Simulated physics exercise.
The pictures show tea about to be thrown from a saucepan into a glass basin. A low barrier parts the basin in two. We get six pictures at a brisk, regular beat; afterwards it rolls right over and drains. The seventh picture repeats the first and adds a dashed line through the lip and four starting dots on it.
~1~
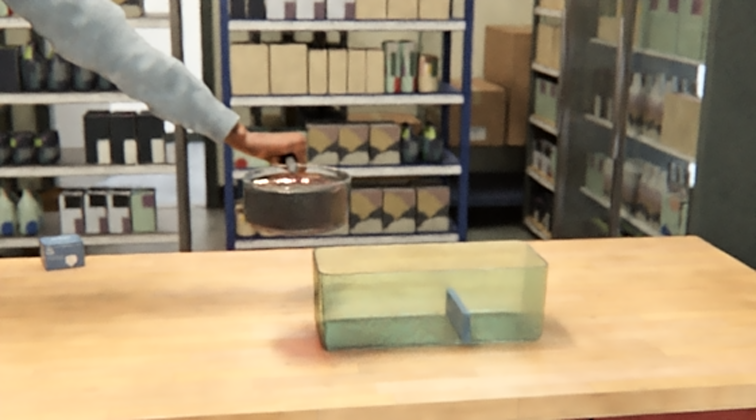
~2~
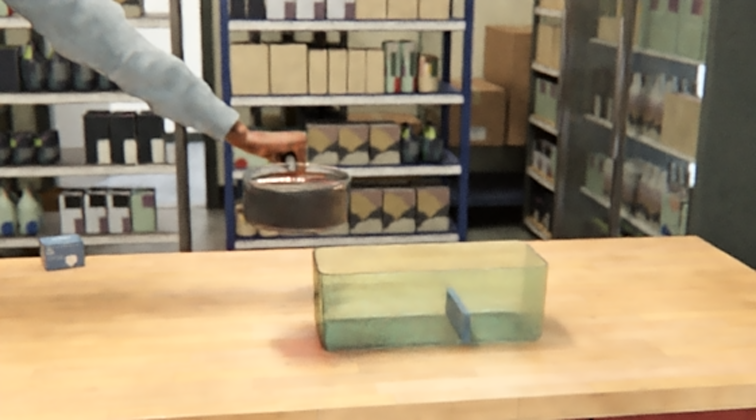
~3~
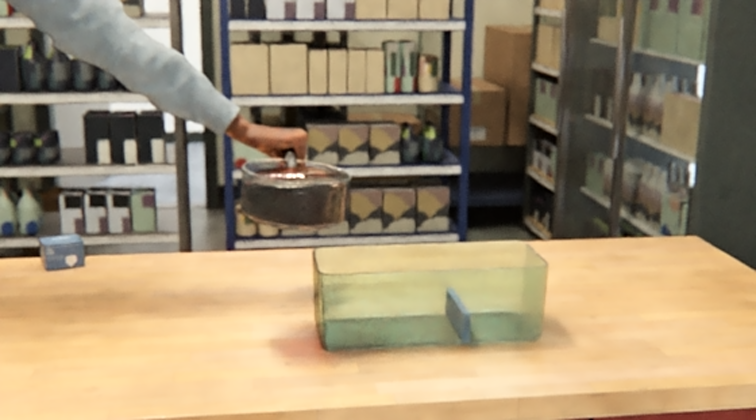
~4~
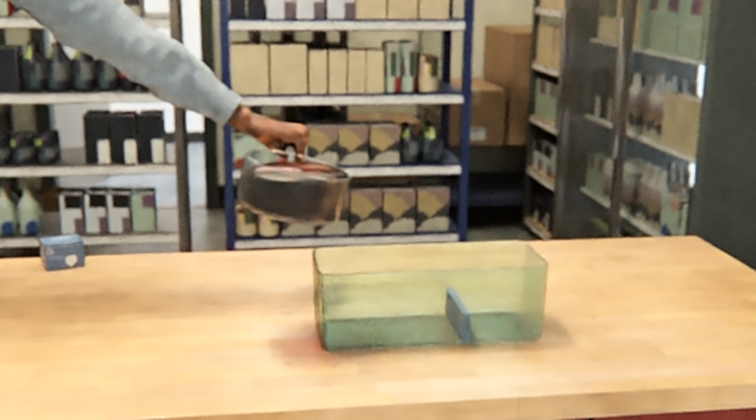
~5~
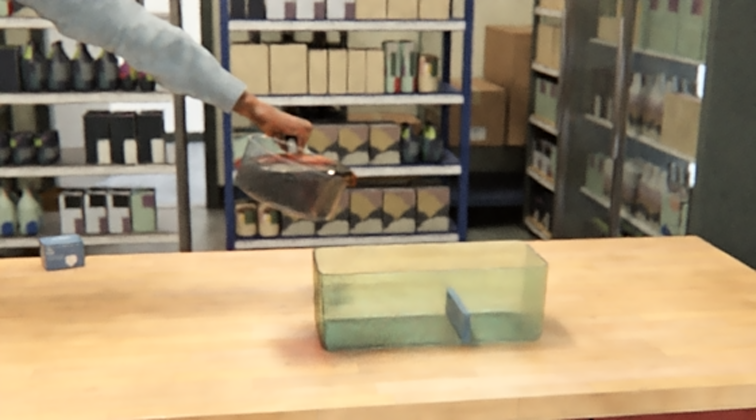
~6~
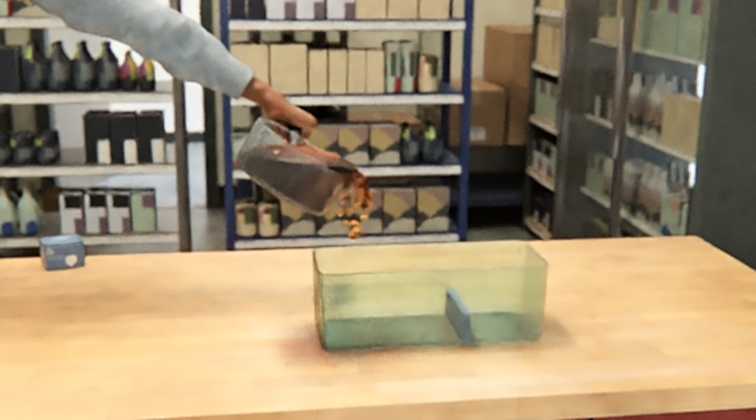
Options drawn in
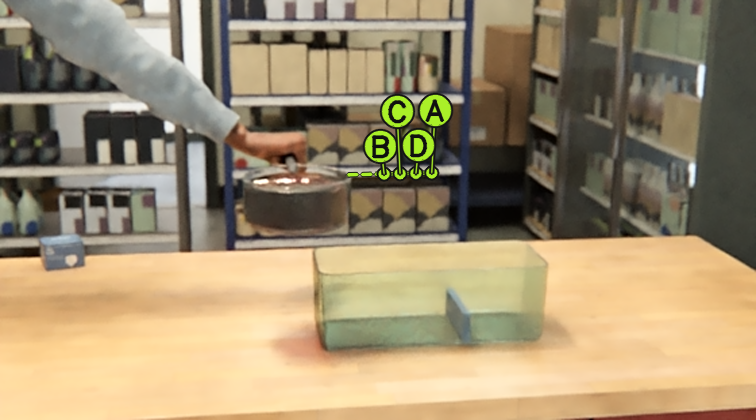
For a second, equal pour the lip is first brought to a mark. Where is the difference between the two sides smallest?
Place B does it best.
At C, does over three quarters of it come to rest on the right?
No.
On the marked copy, A at (431, 173); B at (384, 174); C at (400, 173); D at (415, 173).
With A, about 37 % ends left of the wall and 62 % right of it.
With B, about 50 % ends left of the wall and 49 % right of it.
With C, about 33 % ends left of the wall and 66 % right of it.
With D, about 33 % ends left of the wall and 66 % right of it.
